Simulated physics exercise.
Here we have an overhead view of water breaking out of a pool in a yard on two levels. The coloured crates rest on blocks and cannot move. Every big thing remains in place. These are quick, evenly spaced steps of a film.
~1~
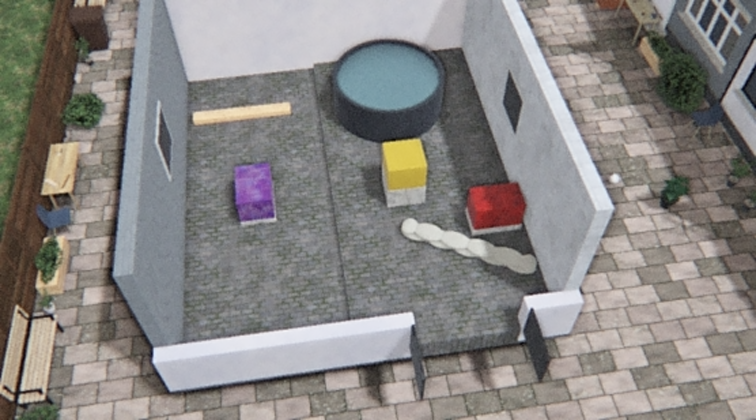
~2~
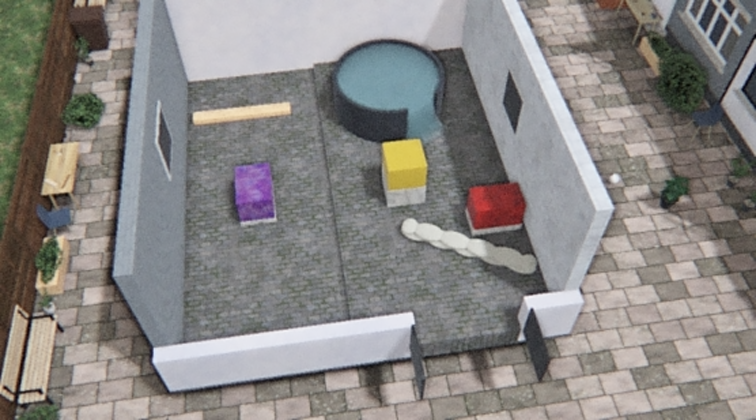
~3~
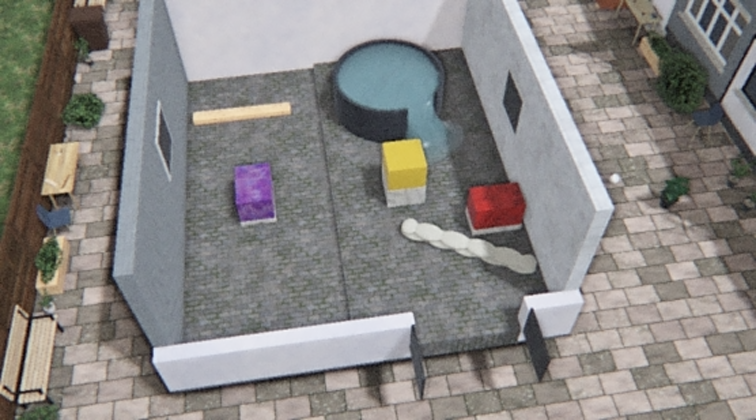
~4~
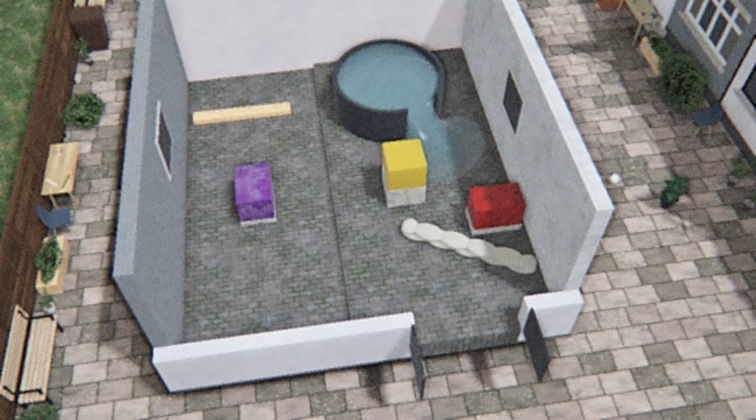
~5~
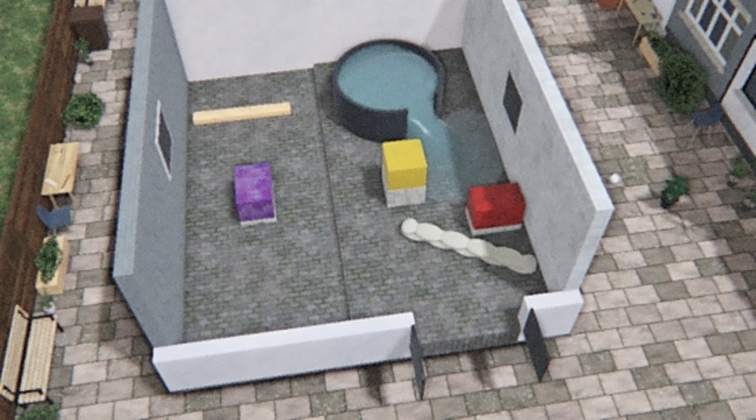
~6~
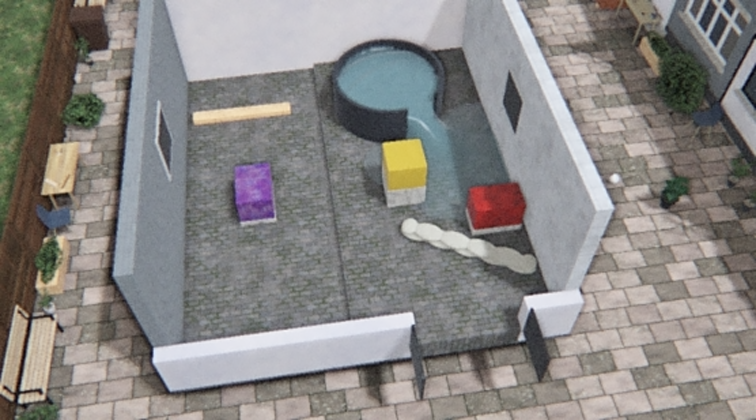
A round pool stood full in a walled yard, then water poured from a gap in its lower right side and spread across the paving past the yellow block, toward the red one.
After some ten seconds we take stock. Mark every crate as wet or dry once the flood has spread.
Yellow crate: Dry, purple crate: Wet, red crate: Wet.
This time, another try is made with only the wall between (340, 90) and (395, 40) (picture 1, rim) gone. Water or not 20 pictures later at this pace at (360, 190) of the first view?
My call for that point is parched.
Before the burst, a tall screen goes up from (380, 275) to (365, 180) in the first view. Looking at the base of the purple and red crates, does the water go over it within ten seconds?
Purple crate: Untouched, red crate: Flooded.
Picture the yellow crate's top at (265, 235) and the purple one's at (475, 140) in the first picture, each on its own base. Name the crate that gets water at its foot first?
Answer: The purple crate.
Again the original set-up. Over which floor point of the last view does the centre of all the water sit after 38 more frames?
Centre point: Around (396, 168).
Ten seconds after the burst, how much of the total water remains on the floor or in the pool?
96 %.
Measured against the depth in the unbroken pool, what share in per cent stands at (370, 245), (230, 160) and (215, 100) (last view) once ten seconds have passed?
Readings in order: Around 2, 8 and 8 %.
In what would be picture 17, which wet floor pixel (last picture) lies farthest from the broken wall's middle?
The farthest point of the front sits at (555, 310).
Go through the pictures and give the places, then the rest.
In the first frame, still water in the pool at (388, 77).
In the second frame, the front is at a hidden place, out from the gap at (422, 122).
In the third frame, water pours out at (421, 123) and has run to (428, 163).
In the fourth frame, the front is at (448, 180), out from the gap at (421, 124).
In the fifth frame, water pours out at (421, 124) and has run to a hidden place.
In the sixth frame, the front is at a hidden place, out from the gap at (421, 123).
A moment on, water covers 20 % of the floor; the yellow crate water round its plinth, the purple crate not reached, the red crate water round its plinth.
Next, water covers 30 % of the floor; the yellow crate water round its plinth, the purple crate water round its plinth, the red crate water round its plinth.
Then, water covers 45 % of the floor; the yellow crate water round its plinth, the purple crate water round its plinth, the red crate water round its plinth.
Later, water covers 80 % of the floor; the yellow crate water round its plinth, the purple crate water round its plinth, the red crate water round its plinth.
In the end, water covers 85 % of the floor; the yellow crate stayed above the water, the purple crate was topped, the red crate was topped.
